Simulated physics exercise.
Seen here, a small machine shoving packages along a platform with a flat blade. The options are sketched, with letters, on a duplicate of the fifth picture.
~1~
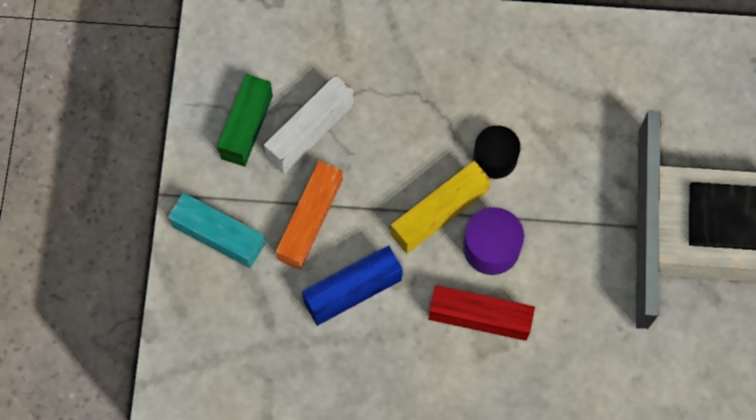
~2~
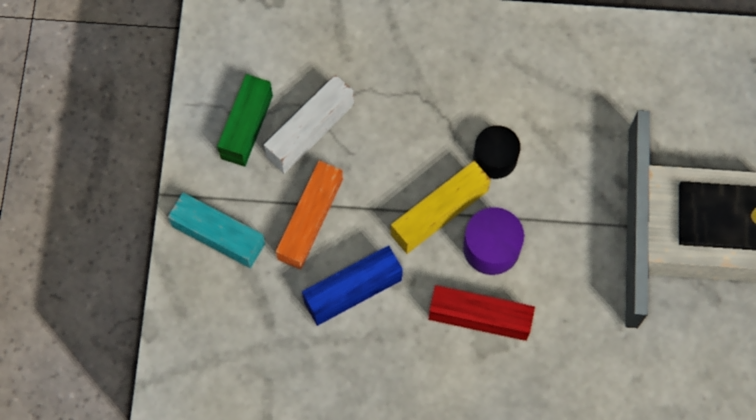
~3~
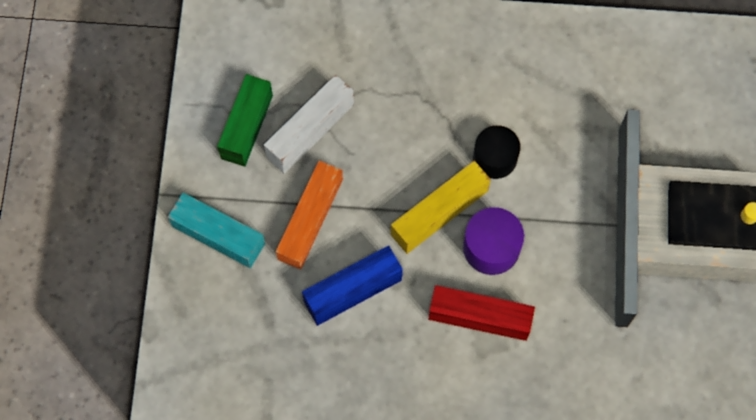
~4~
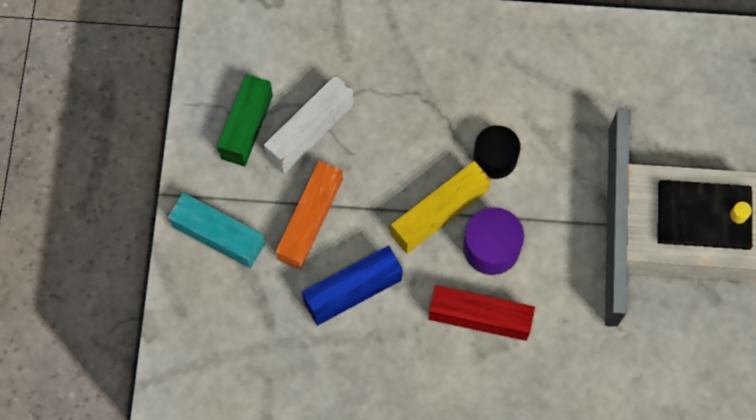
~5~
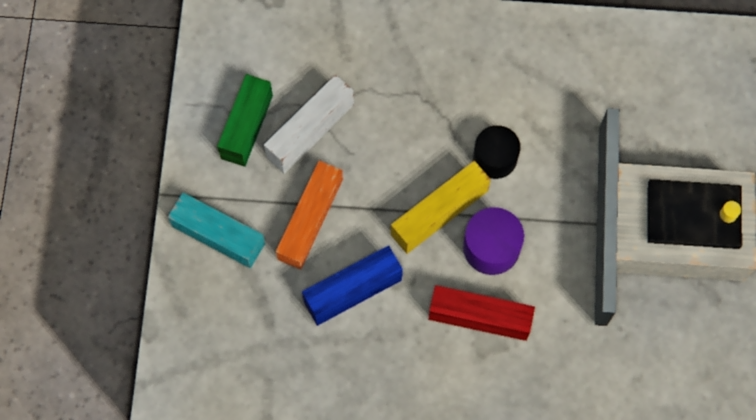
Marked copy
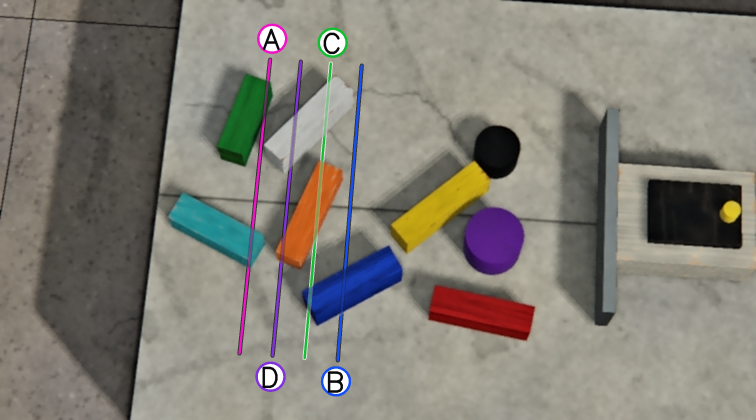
A small machine with a flat blade moves slowly left toward scattered colored blocks on a platform.
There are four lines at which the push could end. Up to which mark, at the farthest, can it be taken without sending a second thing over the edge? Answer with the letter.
Up to line A.
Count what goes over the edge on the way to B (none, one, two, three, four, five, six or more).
By then, none.
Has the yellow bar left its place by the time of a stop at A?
Yes.
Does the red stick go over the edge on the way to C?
No.
On the marked copy, A at (255, 202); B at (350, 208); C at (318, 206); D at (287, 204).
With A. Early on, robot (559, 204); red stick (417, 317); black canister (454, 146).
Further on, robot (431, 196); turquoise bar (201, 231); green stick (237, 117).
At the end, robot (333, 189); green stick (184, 65); turquoise bar (173, 249); none fallen.
As for the rest, B is within the limit but short; C is within the limit but short; D is within the limit but short.
